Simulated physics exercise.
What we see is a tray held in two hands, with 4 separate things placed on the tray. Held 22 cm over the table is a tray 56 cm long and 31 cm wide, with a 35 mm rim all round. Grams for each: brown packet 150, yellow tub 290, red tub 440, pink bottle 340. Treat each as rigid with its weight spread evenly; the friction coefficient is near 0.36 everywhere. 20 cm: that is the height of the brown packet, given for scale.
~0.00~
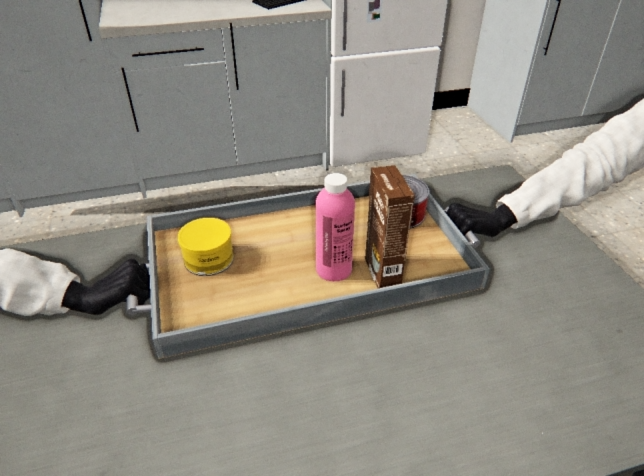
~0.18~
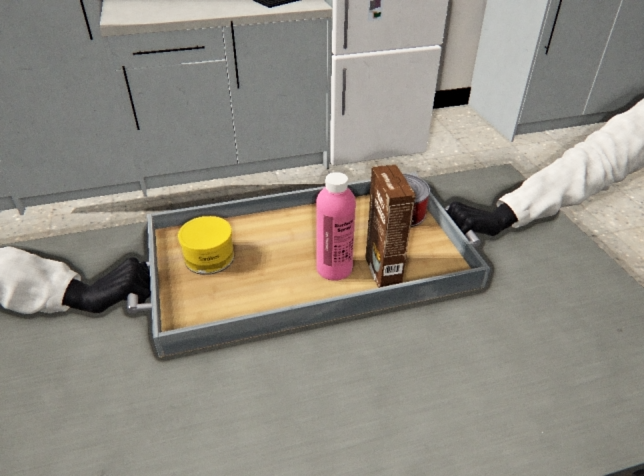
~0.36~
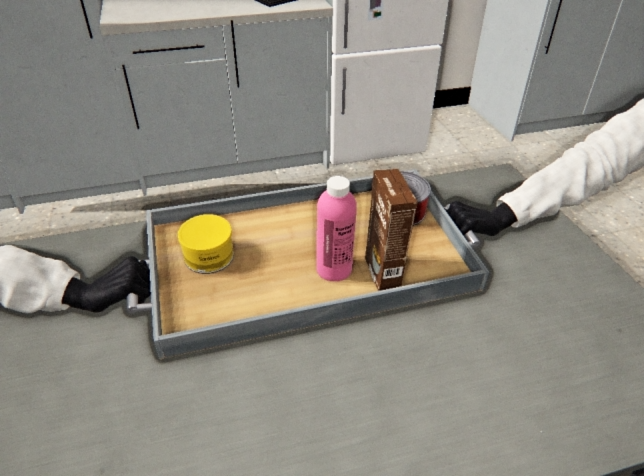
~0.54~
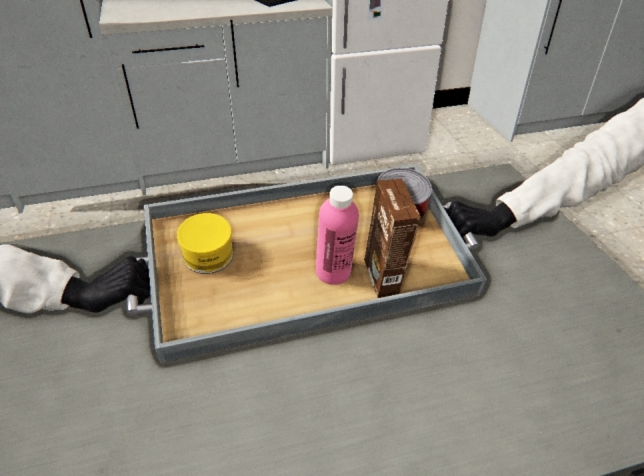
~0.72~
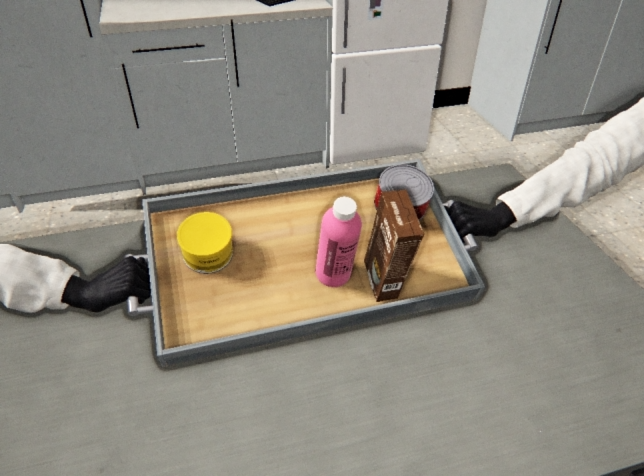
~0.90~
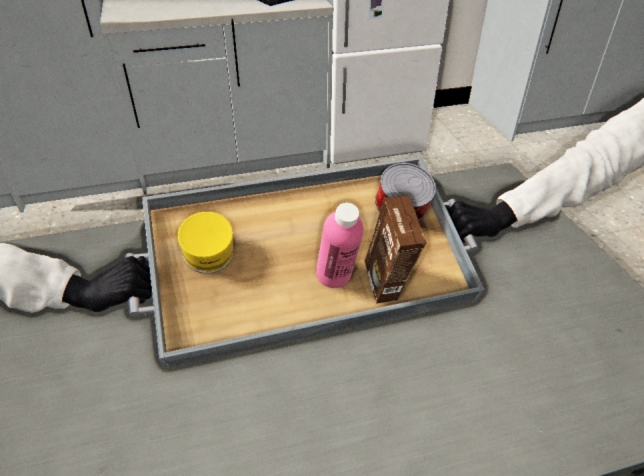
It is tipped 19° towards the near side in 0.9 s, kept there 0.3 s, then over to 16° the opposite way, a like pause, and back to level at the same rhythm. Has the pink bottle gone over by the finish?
No, it is still on its base.
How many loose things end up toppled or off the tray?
Count: 0.
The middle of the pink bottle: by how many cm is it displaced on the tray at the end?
Displacement: Approx. 0 cm.
Around 1.60 s, tilt 11°, near edge down.
Around 1.90 s, tilt 8°, far edge down.
Around 3.00 s, tilt 6°, far edge down.
Finally (3.9 s), all 4 still in place (within 5 cm). In the last view, pink bottle near (335, 225).
